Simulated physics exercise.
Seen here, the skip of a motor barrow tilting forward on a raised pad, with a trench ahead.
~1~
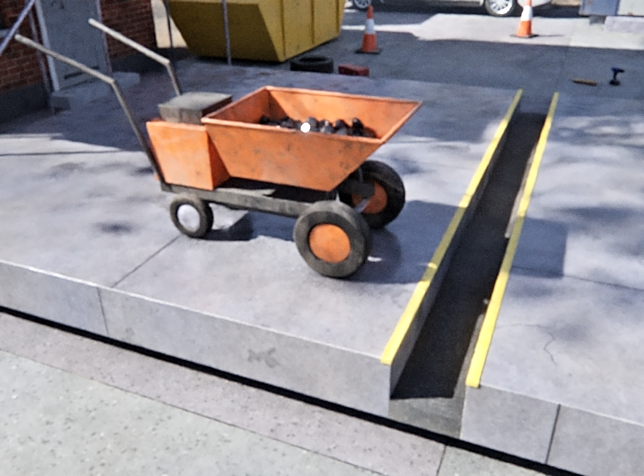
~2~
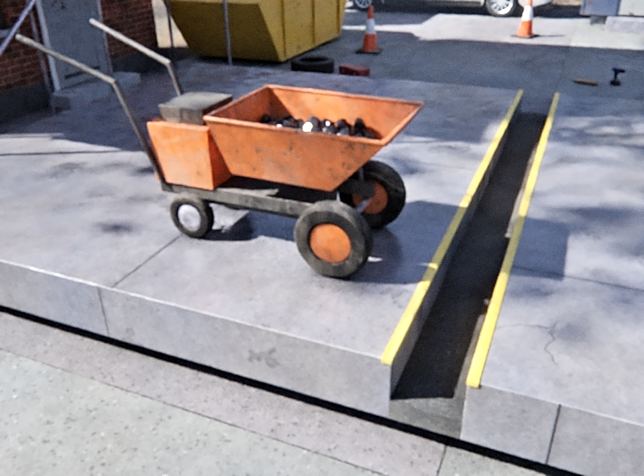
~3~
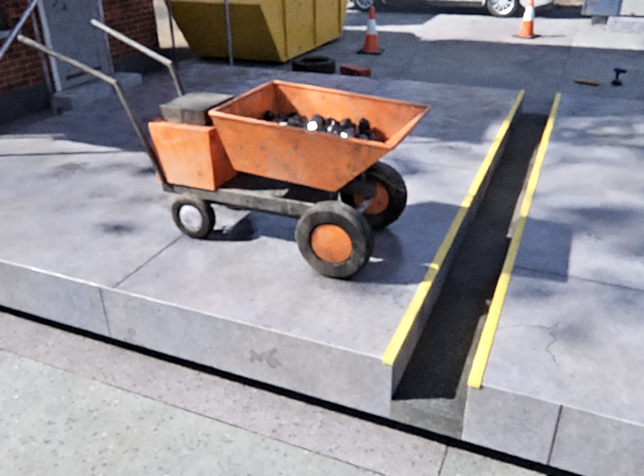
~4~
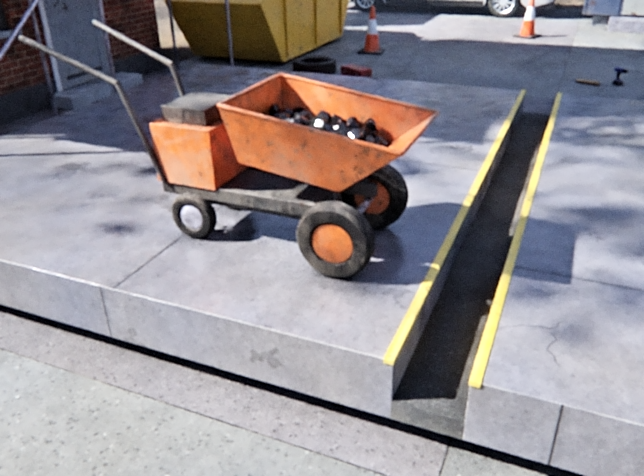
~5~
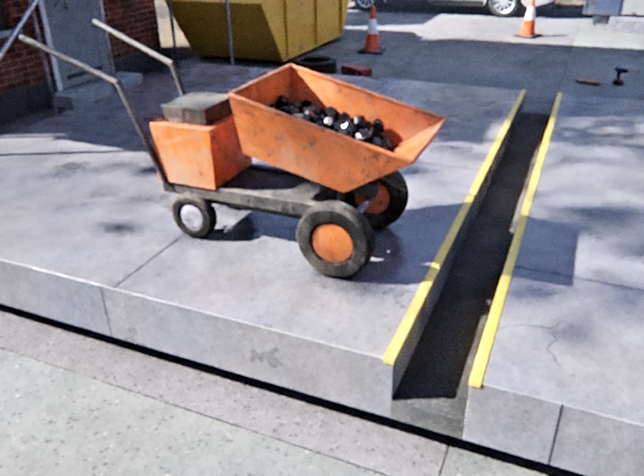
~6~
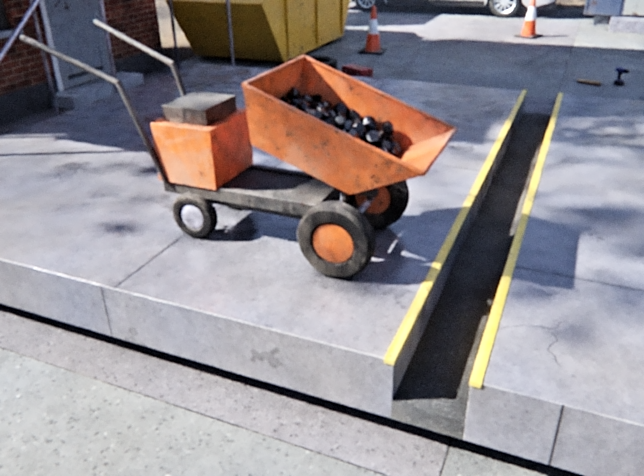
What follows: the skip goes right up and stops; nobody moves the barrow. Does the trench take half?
Between the edges lies over half of the load.
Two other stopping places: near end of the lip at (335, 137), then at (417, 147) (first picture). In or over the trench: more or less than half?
One: The larger part. Two: The smaller part.
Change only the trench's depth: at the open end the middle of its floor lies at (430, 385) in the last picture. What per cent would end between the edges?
Close to 50 per cent.
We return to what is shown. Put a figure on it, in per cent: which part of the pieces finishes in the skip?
About 0 per cent.
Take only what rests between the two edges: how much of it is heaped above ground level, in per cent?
About 0 per cent.
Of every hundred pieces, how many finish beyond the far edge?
Near 15 %.
Soon after the last picture, skip tipped steeply; all in the skip.
A little later, skip tipped right over; most in the skip; about a quarter in or heaped over the trench; a stray few beyond it.
Later still, skip tipped right over; a stray few in the skip; most in or heaped over the trench; a small part beyond it.
At rest, skip tipped right over; most in or heaped over the trench; a small part beyond it.
